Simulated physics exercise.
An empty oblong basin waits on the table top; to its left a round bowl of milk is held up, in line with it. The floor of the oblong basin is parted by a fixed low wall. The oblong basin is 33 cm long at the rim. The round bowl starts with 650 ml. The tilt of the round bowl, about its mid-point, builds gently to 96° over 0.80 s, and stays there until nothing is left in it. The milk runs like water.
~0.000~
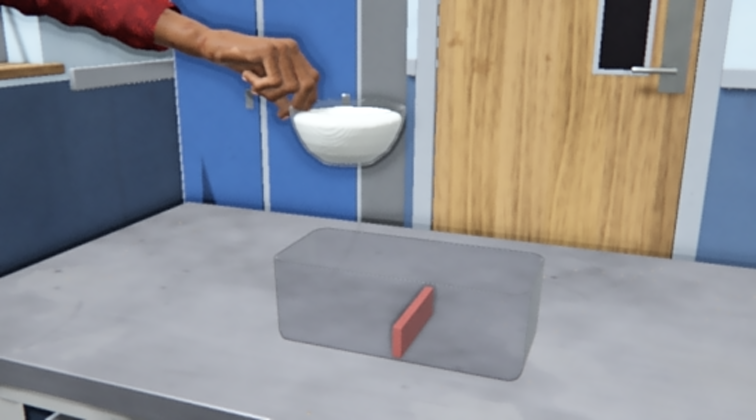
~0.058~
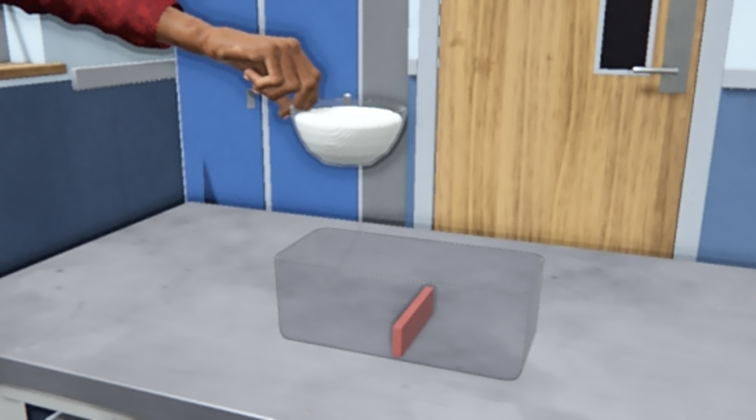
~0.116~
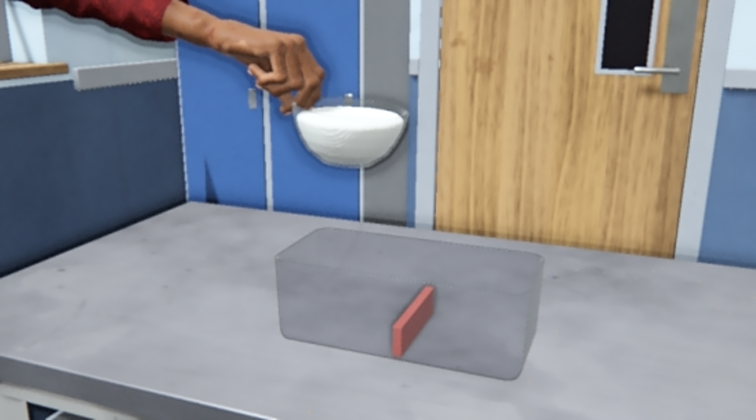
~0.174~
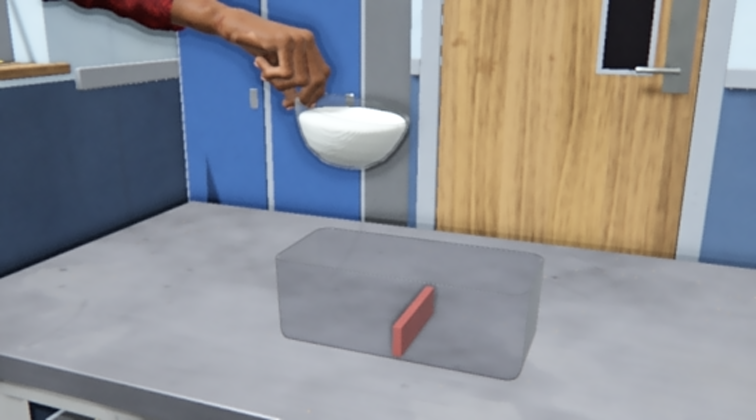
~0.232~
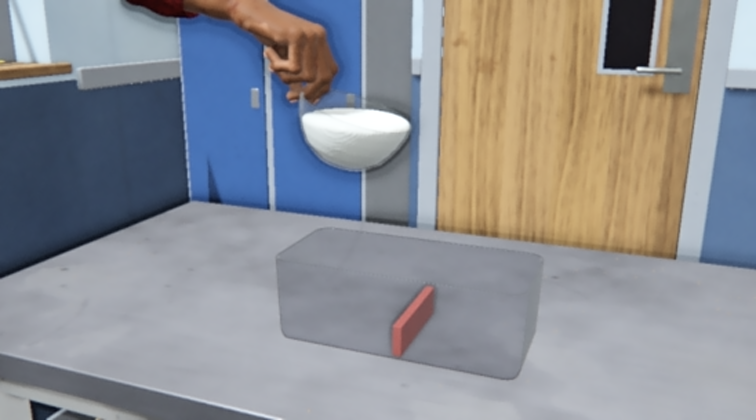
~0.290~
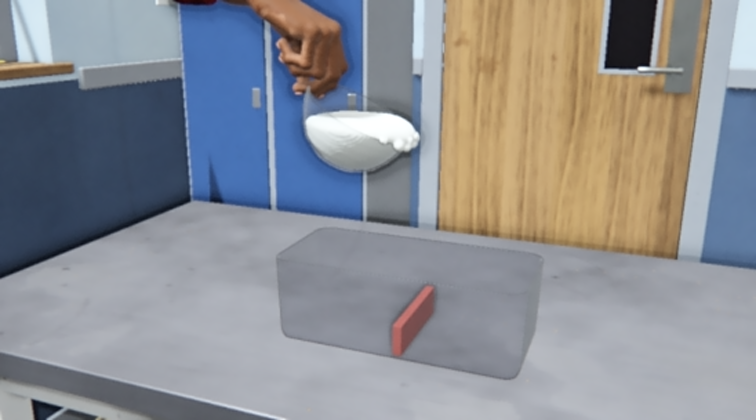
A brown-skinned hand in a red sleeve reaches in from the upper left over a grey table top, seen from slightly above in a room with blue panels and a wooden door. It holds a clear round bowl of white milk above and left of a clear oblong basin with a red upright wall inside. The hand gradually tilts the bowl rightward until milk bulges over its right edge, while the camera stays almost still.
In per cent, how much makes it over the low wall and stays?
The far part has some 87 per cent.
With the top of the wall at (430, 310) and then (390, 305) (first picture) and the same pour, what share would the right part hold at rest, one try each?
In turn about 75 and 90 per cent.
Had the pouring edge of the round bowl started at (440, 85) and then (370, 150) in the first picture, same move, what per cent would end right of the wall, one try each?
First 90, then 40 per cent.
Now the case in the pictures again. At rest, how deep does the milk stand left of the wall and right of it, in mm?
Some 2 mm on the left and 26 mm on the right.
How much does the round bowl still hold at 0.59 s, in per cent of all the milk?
Some 22 per cent.
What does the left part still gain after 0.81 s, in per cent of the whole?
Near 3 in a hundred.
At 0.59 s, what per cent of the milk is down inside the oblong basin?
Near 36 in a hundred.
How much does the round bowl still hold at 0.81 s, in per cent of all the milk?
About 1 per cent.
By 0.59 s the tilt is 81° and 23 per cent is still to pour, 0 is left of the wall and 35 right of it.
By 0.81 s the tilt is 96° and 1 per cent is still to pour, 8 is left of the wall and 84 right of it.
By 1.05 s the tilt is 96° and 0 per cent is still to pour, 12 is left of the wall and 87 right of it.
By 1.30 s the tilt is 96° and 0 per cent is still to pour, 12 is left of the wall and 87 right of it.
At rest 12 per cent lies left of the wall, 87 right of it and 1 outside.
